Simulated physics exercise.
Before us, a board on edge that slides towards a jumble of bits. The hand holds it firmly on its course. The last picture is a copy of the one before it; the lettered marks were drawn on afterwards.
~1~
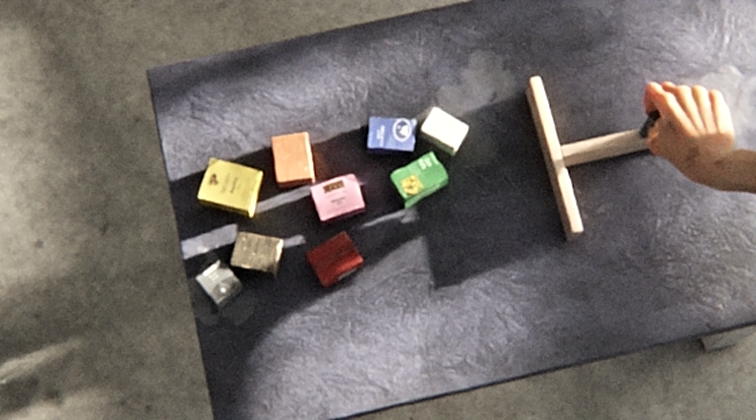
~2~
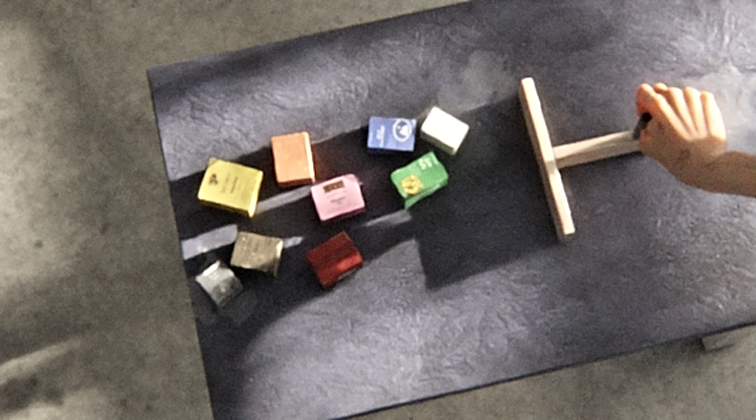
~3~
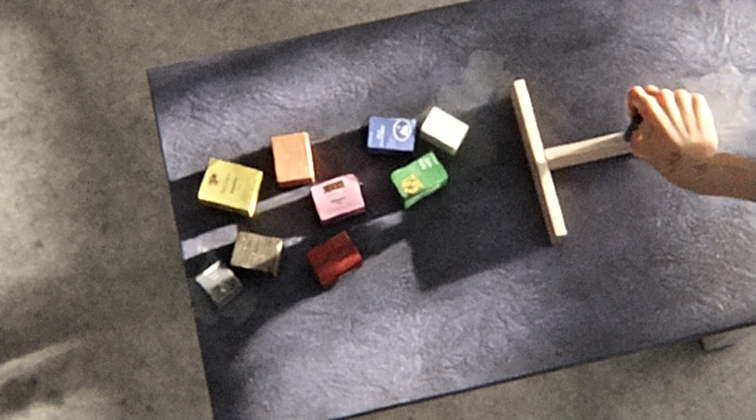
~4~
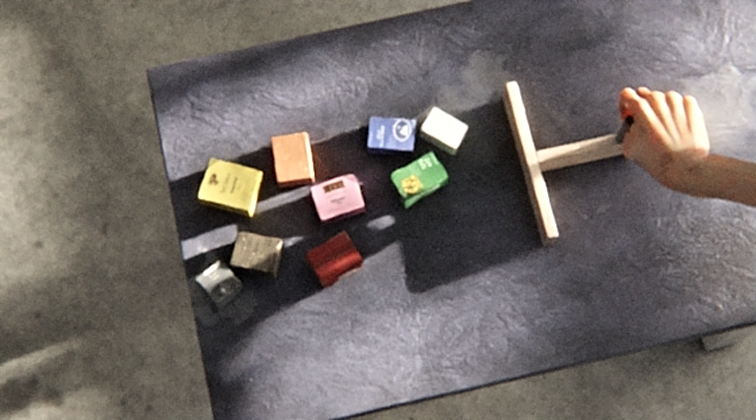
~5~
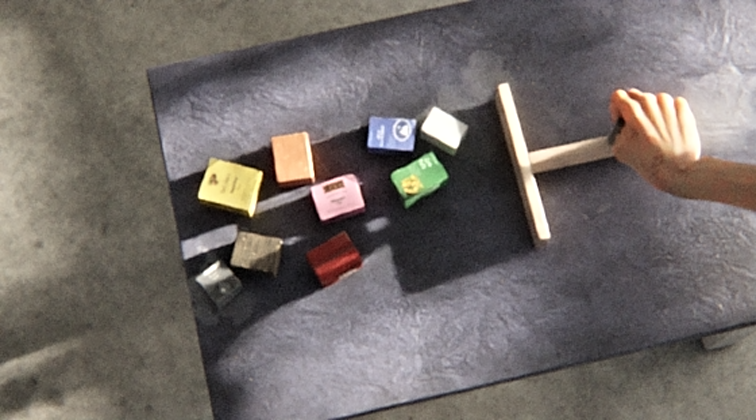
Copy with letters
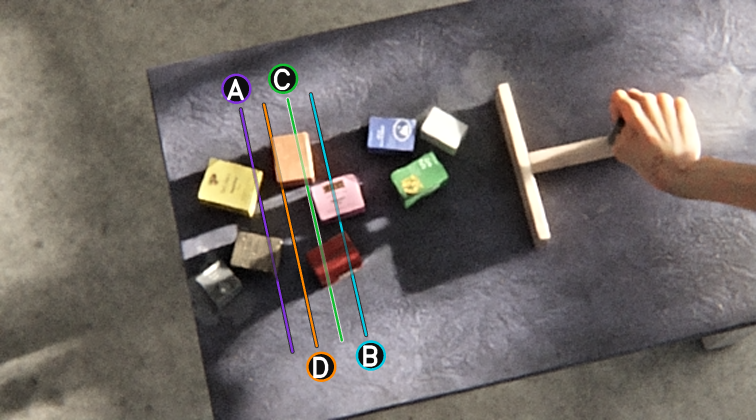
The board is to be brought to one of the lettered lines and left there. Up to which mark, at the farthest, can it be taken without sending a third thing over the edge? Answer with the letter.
A is the last line within the limit.
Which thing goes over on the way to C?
The yellow packet goes over.
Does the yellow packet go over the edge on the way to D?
Yes.
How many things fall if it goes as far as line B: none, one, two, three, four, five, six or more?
By then, none.
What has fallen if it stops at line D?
The yellow packet goes over.
On the marked copy, A at (266, 227); B at (338, 212); C at (314, 217); D at (290, 222).
Following A. Soon after the start, board (431, 180); blue packet (360, 138); white block (397, 132).
Later, board (339, 201); yellow packet (189, 207); orange block (232, 174).
In the end, board (268, 216); yellow packet over the edge; orange block over the edge; two fallen.
As for the rest, B is within the limit but short; C is within the limit but short; D is within the limit but short.
